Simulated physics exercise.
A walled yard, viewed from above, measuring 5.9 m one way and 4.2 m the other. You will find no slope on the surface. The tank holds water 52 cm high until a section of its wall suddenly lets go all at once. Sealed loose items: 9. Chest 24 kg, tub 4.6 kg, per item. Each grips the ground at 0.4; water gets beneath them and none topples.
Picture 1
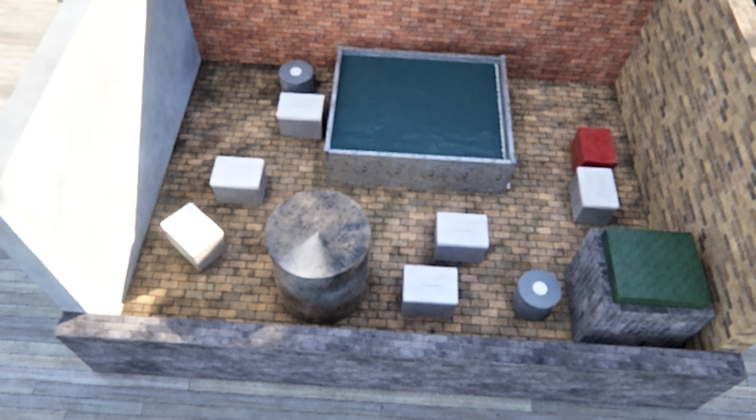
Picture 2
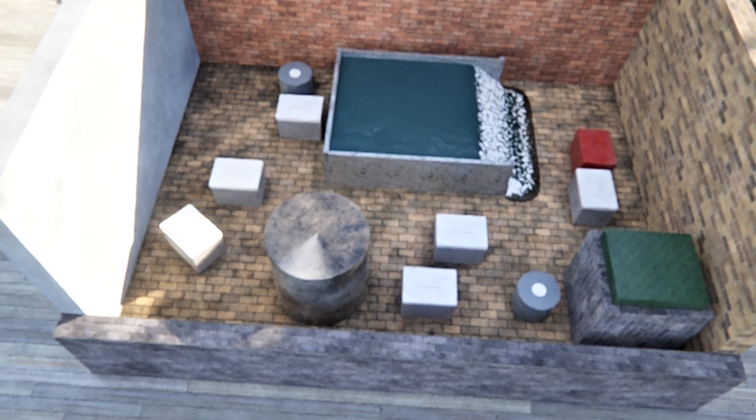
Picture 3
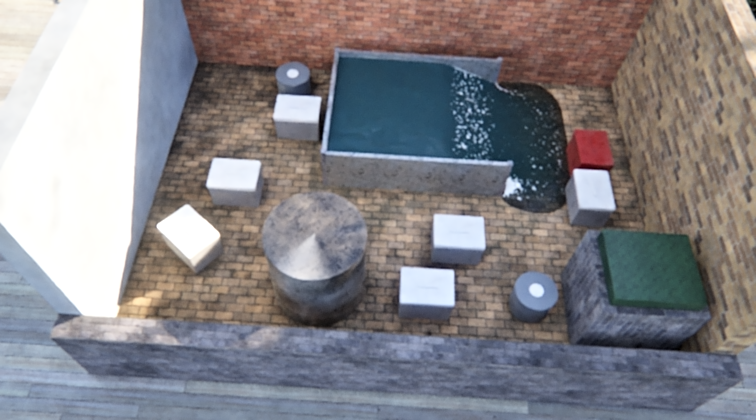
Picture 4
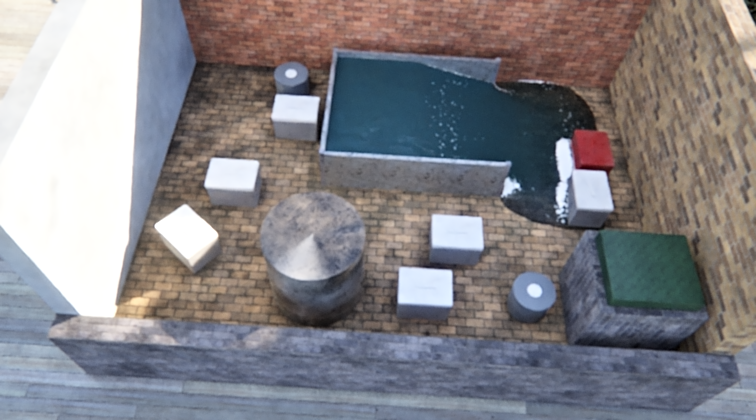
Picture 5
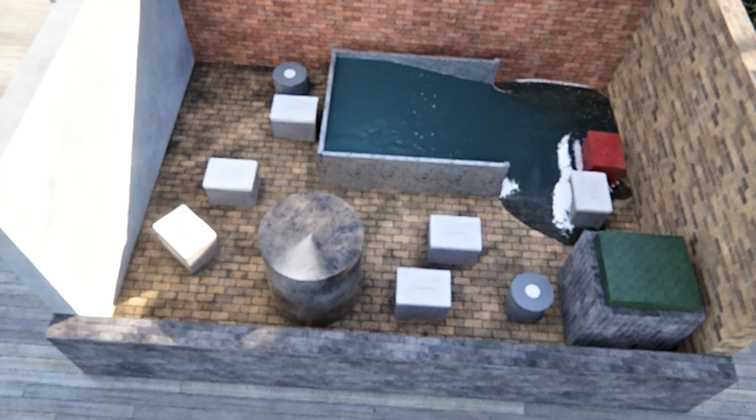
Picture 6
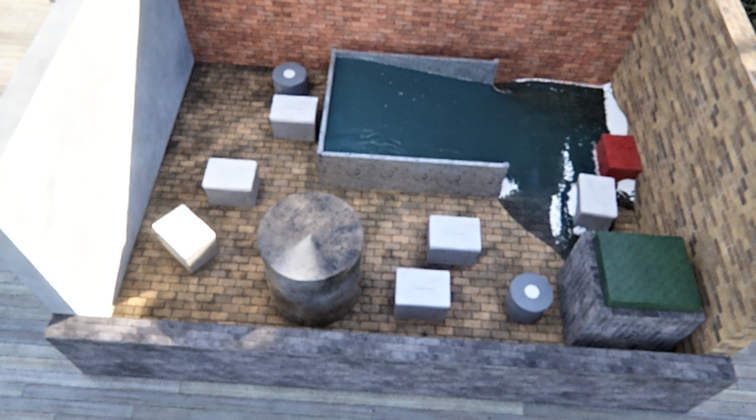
The footage shows a walled brick yard where water pours from the open right side of a rectangular tank, spreads across the paving around a red block and a white block, then pushes both a short way rightward.
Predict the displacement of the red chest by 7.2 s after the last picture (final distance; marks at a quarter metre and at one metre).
Its move will be long.
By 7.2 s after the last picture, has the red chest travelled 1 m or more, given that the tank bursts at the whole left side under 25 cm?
The answer: The red chest stays more or less still.
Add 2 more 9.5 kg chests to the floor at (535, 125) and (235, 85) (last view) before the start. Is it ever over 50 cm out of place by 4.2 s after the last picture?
First far enough, second not far enough.
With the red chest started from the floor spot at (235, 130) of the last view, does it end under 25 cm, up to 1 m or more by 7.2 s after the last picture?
Outcome: It sits still.
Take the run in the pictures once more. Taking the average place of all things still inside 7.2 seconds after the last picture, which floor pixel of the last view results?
Averaged position, last view: Near pixel (322, 212).
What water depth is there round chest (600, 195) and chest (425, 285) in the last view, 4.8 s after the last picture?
Roughly 12 and 14 cm.
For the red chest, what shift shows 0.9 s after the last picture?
Roughly 40 centimetres by that point.
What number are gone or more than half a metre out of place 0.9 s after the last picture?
I get 1.
Then, 0.9 s after the last picture the red chest is near (626, 151), 0.4 m from its start, afloat; 2 afloat.
Then, 2.8 s after the last picture the red chest is near (469, 212), 1.9 m from its start, afloat; 3 afloat.
Then, 4.8 s after the last picture the red chest is near (370, 184), 2.8 m from its start, aground; 3 afloat.
Then, 7.2 s after the last picture the red chest is near (329, 182), 3.2 m from its start, aground; 1 afloat.
